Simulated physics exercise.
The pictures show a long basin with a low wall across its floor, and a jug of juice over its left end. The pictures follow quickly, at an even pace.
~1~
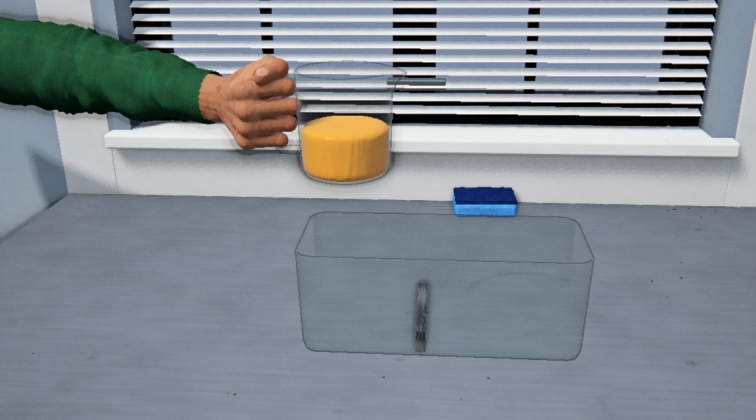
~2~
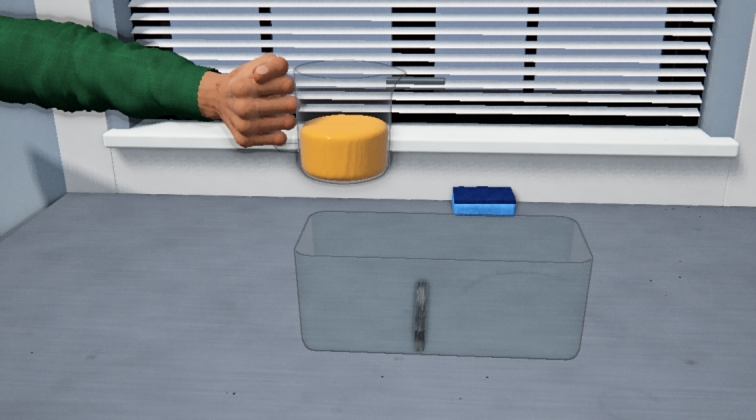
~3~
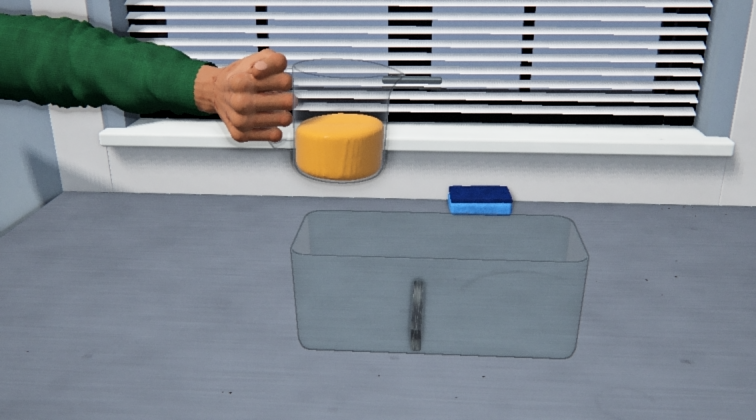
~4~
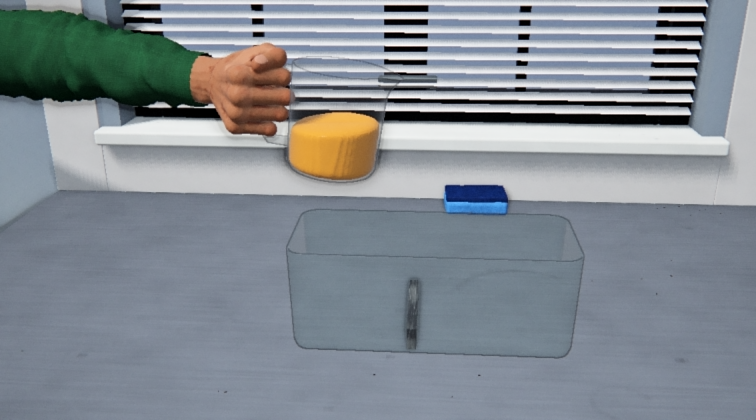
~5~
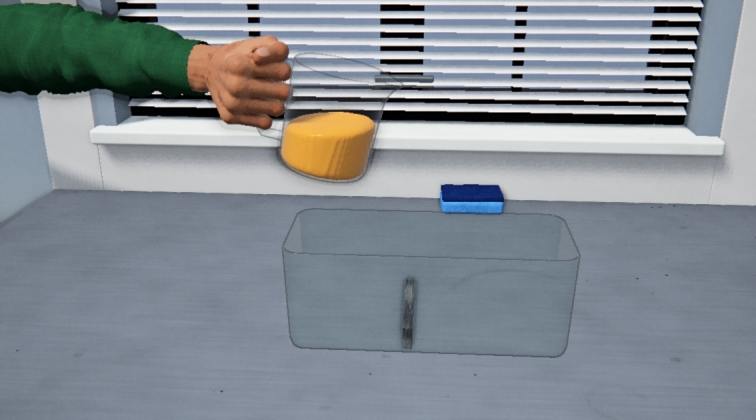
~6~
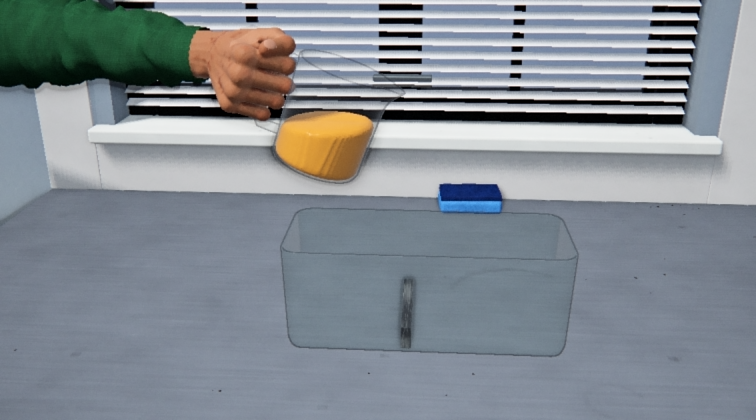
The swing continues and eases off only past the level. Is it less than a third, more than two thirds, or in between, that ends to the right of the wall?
The share right of the wall is more than two thirds.
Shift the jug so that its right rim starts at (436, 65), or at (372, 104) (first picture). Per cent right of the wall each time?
The first gives 85 %, the second 20 %.
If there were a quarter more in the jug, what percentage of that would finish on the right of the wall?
It comes to 90 per cent or so.
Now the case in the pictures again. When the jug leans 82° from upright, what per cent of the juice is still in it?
Near 90 %.
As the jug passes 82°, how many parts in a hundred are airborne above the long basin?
It comes to 10 per cent or so.
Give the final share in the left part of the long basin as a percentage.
Some 10 per cent.
A moment on, the jug is tipped on its side and 89 per cent is still to pour, 0 is left of the wall and 0 right of it.
Next, the jug is tipped right over and 22 per cent is still to pour, 5 is left of the wall and 57 right of it.
Then the jug is tipped right over and 0 per cent is still to pour, 10 is left of the wall and 88 right of it.
Later the jug is tipped right over and 0 per cent is still to pour, 11 is left of the wall and 88 right of it.
In the end 11 per cent lies left of the wall, 88 right of it and 1 outside.
